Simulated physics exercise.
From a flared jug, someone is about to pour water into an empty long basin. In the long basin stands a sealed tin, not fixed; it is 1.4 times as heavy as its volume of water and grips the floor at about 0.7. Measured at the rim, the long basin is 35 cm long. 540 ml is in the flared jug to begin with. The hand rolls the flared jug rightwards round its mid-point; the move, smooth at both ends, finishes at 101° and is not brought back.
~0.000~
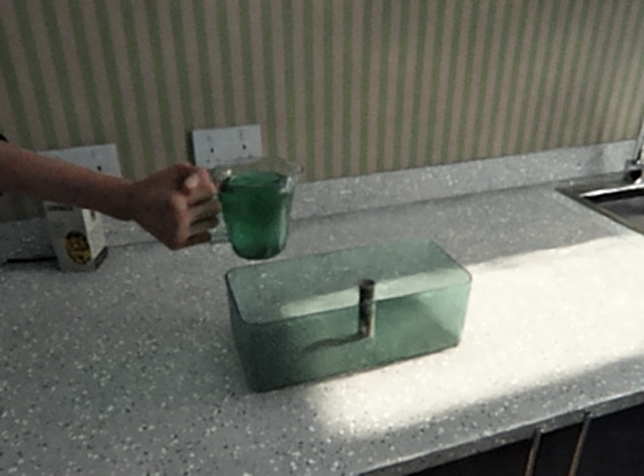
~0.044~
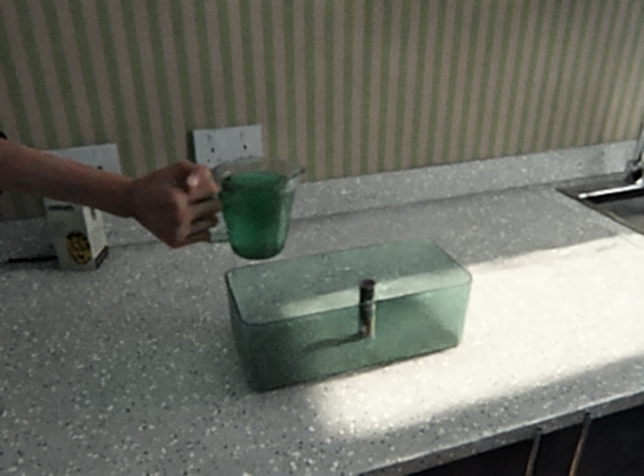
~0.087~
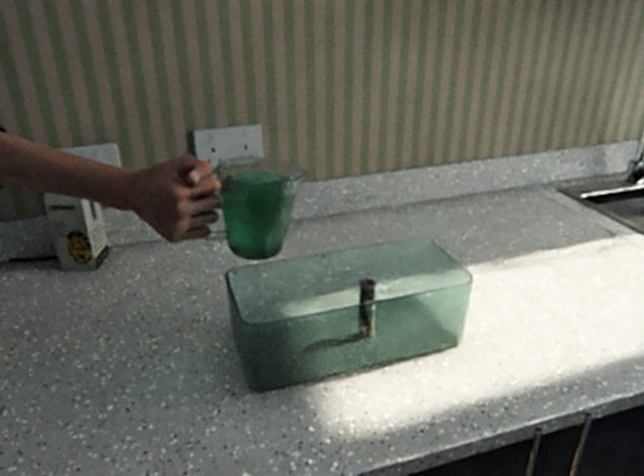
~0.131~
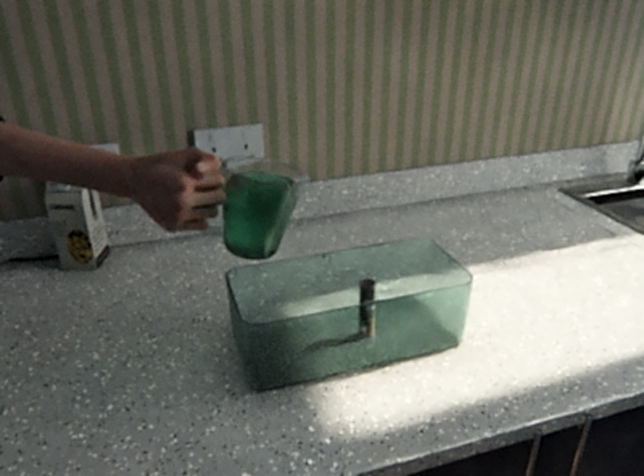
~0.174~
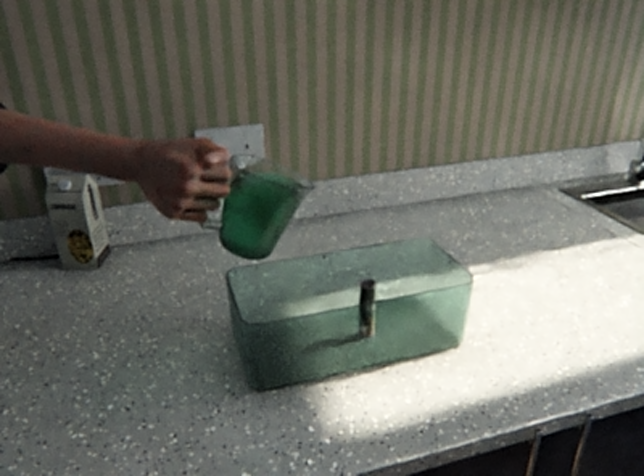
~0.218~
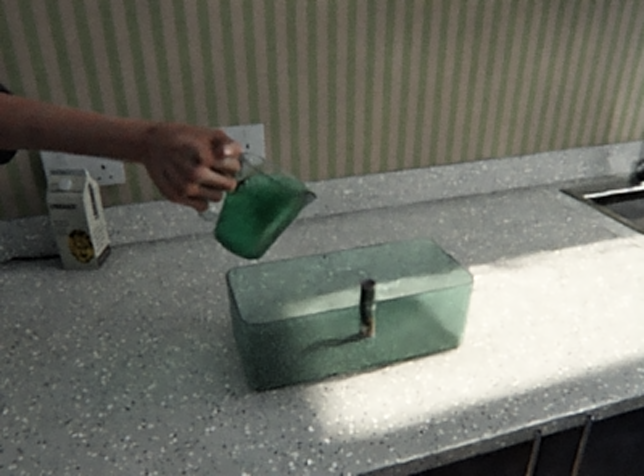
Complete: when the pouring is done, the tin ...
... has gone over.
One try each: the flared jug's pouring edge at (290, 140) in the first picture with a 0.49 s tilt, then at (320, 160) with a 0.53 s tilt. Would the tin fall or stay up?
First it topples; then it topples.
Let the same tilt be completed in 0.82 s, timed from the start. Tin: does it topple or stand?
The tin would overturn.
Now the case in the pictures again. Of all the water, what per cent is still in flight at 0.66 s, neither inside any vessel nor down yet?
Near 14 per cent, I'd say.
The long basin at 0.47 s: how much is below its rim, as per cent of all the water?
At that time the basin holds about 24 per cent of the liquid.
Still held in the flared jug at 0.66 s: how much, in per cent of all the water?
About 10 percent.
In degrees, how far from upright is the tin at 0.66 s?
About 25 degrees.
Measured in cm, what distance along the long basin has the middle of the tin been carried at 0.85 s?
Near 8 cm.
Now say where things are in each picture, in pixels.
Tilt 0°; pouring edge (303, 166); surface from (217, 187) to (291, 177); the long basin's rim runs from (233, 298) to (450, 258); the tin's top is at (367, 285), in the first picture.
Tilt 2°; pouring edge (304, 168); surface from (218, 186) to (292, 177), in the second picture.
Tilt 6°; pouring edge (307, 171); surface from (220, 184) to (294, 179), in the third picture.
Tilt 13°; pouring edge (311, 177); surface from (225, 182) to (298, 181), in the fourth picture.
Tilt 22°; pouring edge (315, 185); surface from (227, 186) to (305, 183), in the fifth picture.
Tilt 33°; pouring edge (317, 196); surface from (229, 193) to (313, 190), in the sixth picture.
By 0.47 s the tilt is 95° and 48 per cent is still to pour; the tin stands where it began.
By 0.66 s the tilt is 101° and 10 per cent is still to pour; the tin leans 27°.
By 0.85 s the tilt is 101° and 1 per cent is still to pour; the tin lies on its side.
By 1.06 s the tilt is 101° and 0 per cent is still to pour; the tin lies on its side.
At rest the tin lies on its side.
